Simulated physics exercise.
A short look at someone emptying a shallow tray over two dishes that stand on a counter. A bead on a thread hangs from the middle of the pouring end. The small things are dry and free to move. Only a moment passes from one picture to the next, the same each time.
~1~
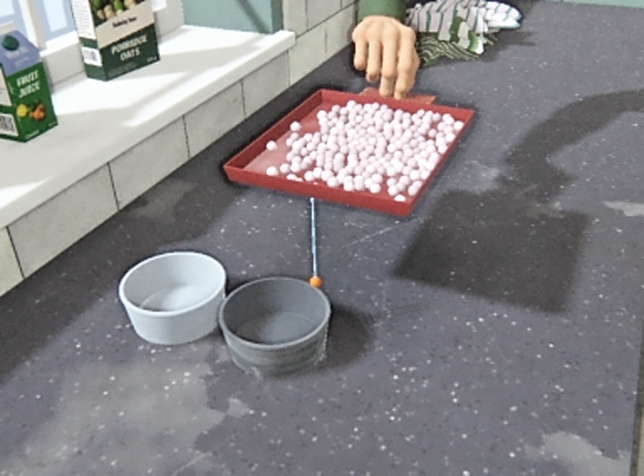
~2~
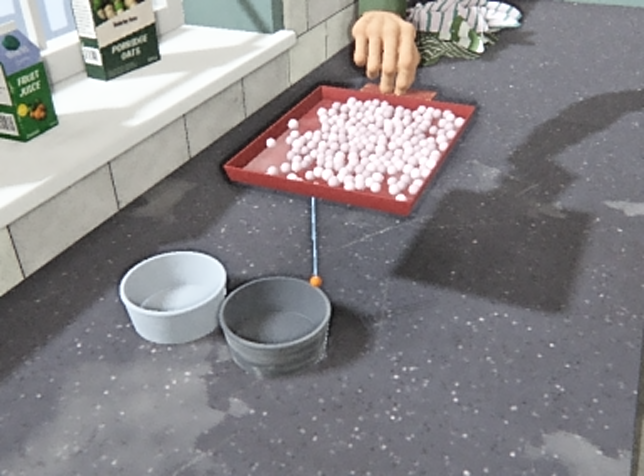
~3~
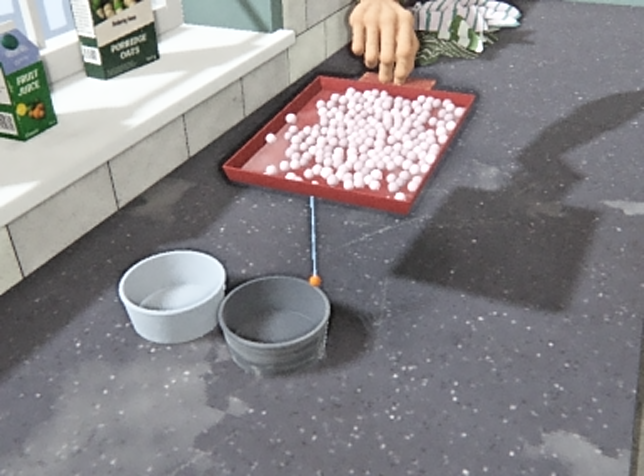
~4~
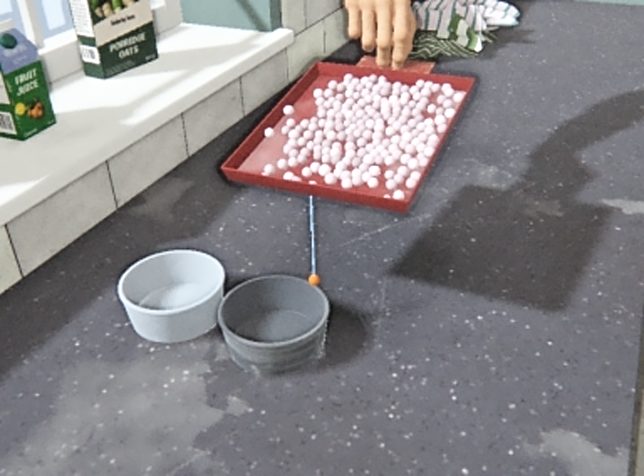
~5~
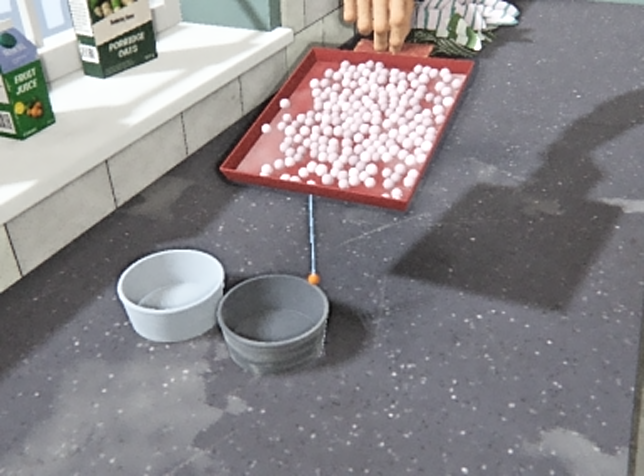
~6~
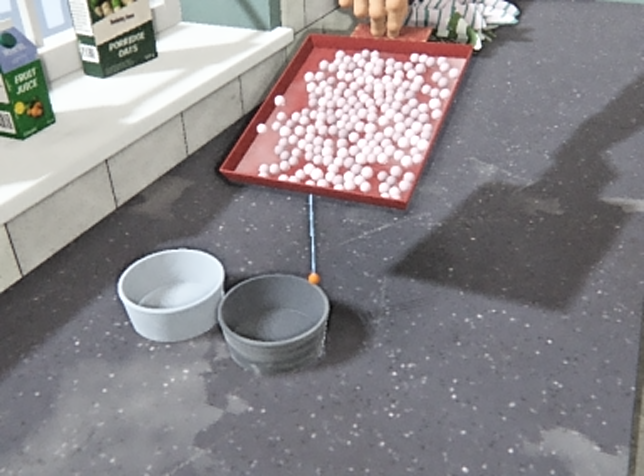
A red tray of small pale pink balls slants gradually toward the viewer as a hand raises its far end above a dark speckled counter, while the balls shift slightly and two round dishes, one pale and one dark gray, stay still.
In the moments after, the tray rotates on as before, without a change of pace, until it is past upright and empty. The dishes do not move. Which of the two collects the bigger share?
The right-hand one ends fuller.
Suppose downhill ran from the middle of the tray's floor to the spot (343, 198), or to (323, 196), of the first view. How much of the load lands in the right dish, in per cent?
The first gives 20 %, the second 50 %.
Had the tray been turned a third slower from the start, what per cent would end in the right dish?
Close to 60 per cent.
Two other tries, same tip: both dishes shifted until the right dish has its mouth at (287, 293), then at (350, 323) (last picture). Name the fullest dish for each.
One: The right one. Two: The dish on the left.
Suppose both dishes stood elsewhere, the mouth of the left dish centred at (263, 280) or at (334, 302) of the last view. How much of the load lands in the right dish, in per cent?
Roughly 10 per cent, and 0 per cent.
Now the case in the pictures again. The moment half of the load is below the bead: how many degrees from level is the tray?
At some 85 degrees.
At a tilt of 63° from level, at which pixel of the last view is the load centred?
Near (294, 177).
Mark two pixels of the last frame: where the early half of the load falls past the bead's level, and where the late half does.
At about (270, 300), then at (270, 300).
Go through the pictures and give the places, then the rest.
In the first frame, corners of the pouring end (229, 165) and (408, 200), level; middle of the load (365, 146), sugar pearls; left dish (145, 325); right dish (250, 358); bead on its thread (316, 282).
In the second frame, corners of the pouring end (229, 165) and (408, 200), level; middle of the load (366, 143).
In the third frame, corners of the pouring end (228, 165) and (407, 199), tipped barely, level across its low end; middle of the load (365, 138).
In the fourth frame, corners of the pouring end (226, 166) and (405, 198), tipped a little, level across its low end; middle of the load (363, 129).
In the fifth frame, corners of the pouring end (225, 167) and (404, 198), tipped a little, level across its low end; middle of the load (360, 123).
In the sixth frame, corners of the pouring end (225, 168) and (403, 198), tipped clearly, level across its low end; middle of the load (355, 120), almost all on the move; left dish (144, 322); right dish (249, 355).
Just after the last frame, tray tipped steeply; the larger part on the tray; about a tenth in the right dish; just a few in the left dish; just a few outside both; about a tenth in the air.
A moment on, tray tipped past a quarter turn; about a tenth on the tray; roughly half in the right dish; about a tenth in the left dish; roughly a quarter outside both; about a tenth in the air.
Further on, tray tipped past a quarter turn; roughly two thirds in the right dish; about a tenth in the left dish; roughly a third outside both.
When it is over, tray tipped past a quarter turn; roughly two thirds in the right dish; about a tenth in the left dish; roughly a third outside both.
